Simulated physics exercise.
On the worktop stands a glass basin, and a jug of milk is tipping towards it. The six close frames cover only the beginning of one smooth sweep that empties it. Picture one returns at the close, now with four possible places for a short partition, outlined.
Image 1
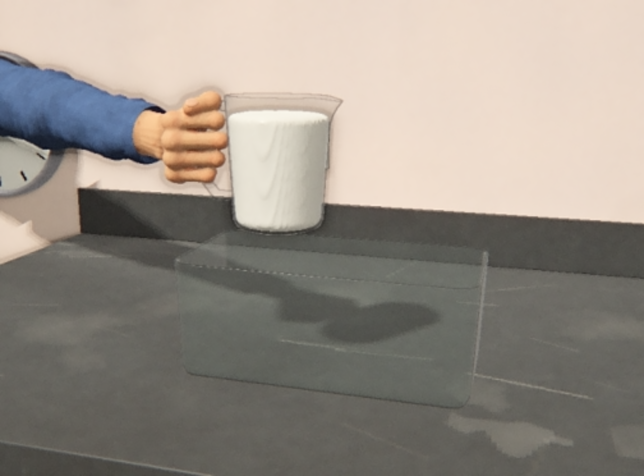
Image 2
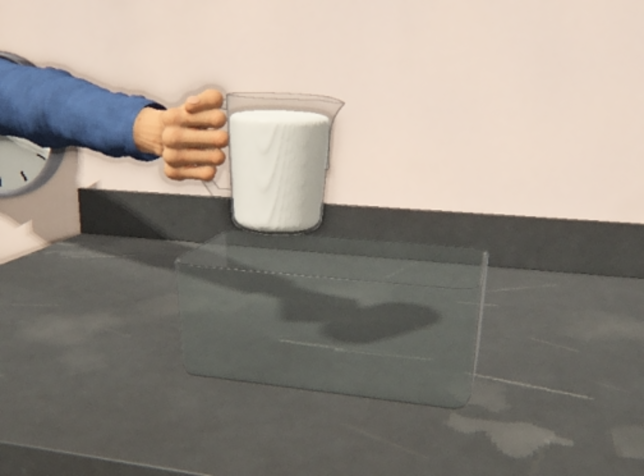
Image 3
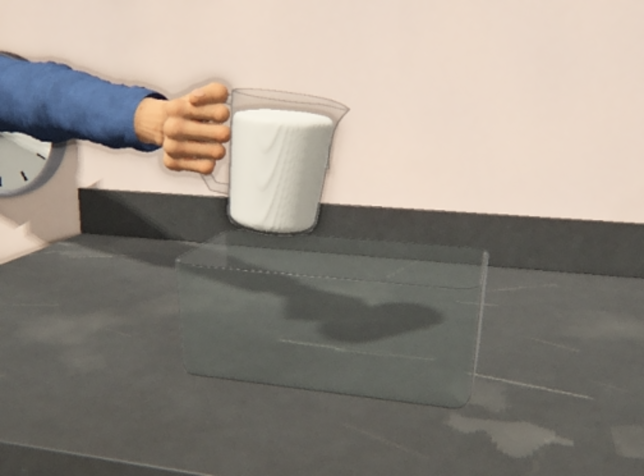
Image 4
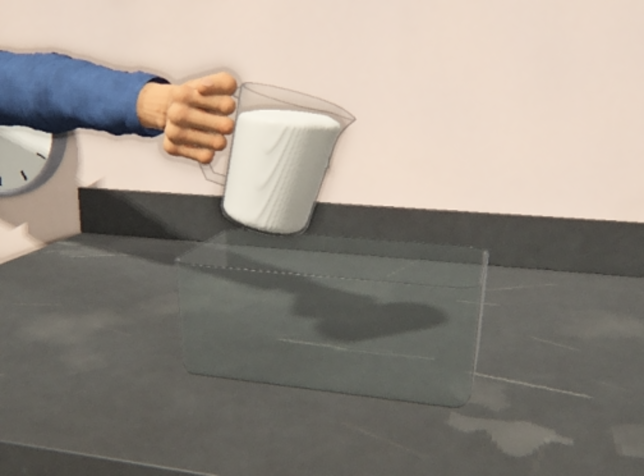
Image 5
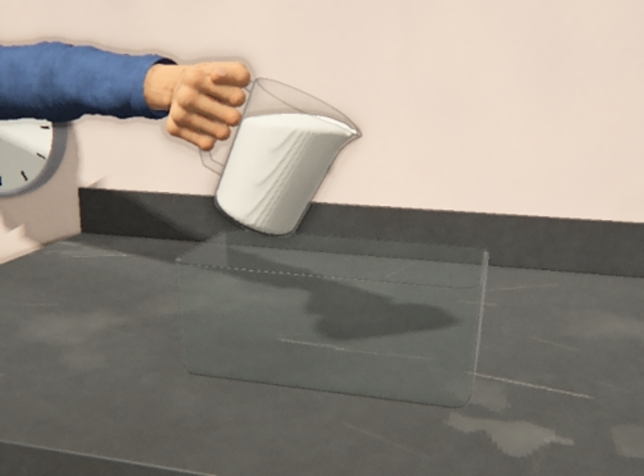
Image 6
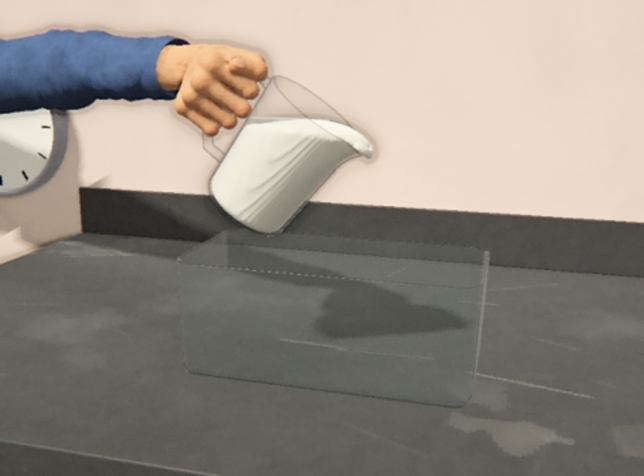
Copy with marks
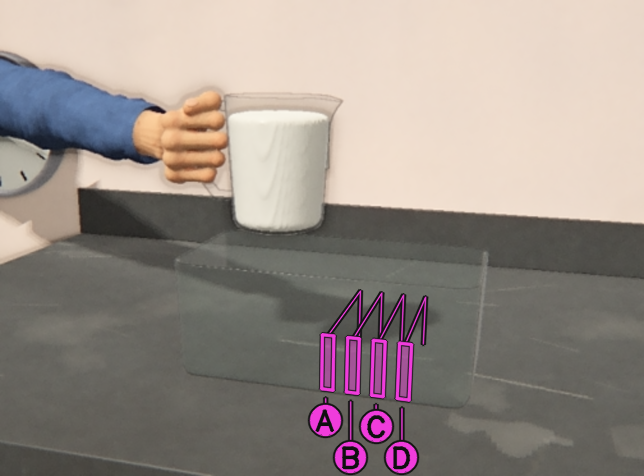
A hand in a blue sleeve, reaching in from the left, holds a clear jug of white milk above an empty glass basin. The basin stands on a dark grey, scuffed worktop against a pale pink wall, seen from slightly above by a still camera, with part of a round clock at the left edge. The hand first keeps the jug upright, then tilts it steadily rightward until milk reaches over the lip.
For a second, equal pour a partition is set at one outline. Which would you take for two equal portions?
Position C.
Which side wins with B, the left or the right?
The right one.
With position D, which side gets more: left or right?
The left side.
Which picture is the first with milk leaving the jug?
Picture 6.
In magenta, A at (325, 398); B at (350, 401); C at (376, 404); D at (401, 408).
With A, about 2 % ends left of the wall and 96 % right of it.
With B, about 5 % ends left of the wall and 93 % right of it.
With C, about 42 % ends left of the wall and 57 % right of it.
With D, about 85 % ends left of the wall and 14 % right of it.
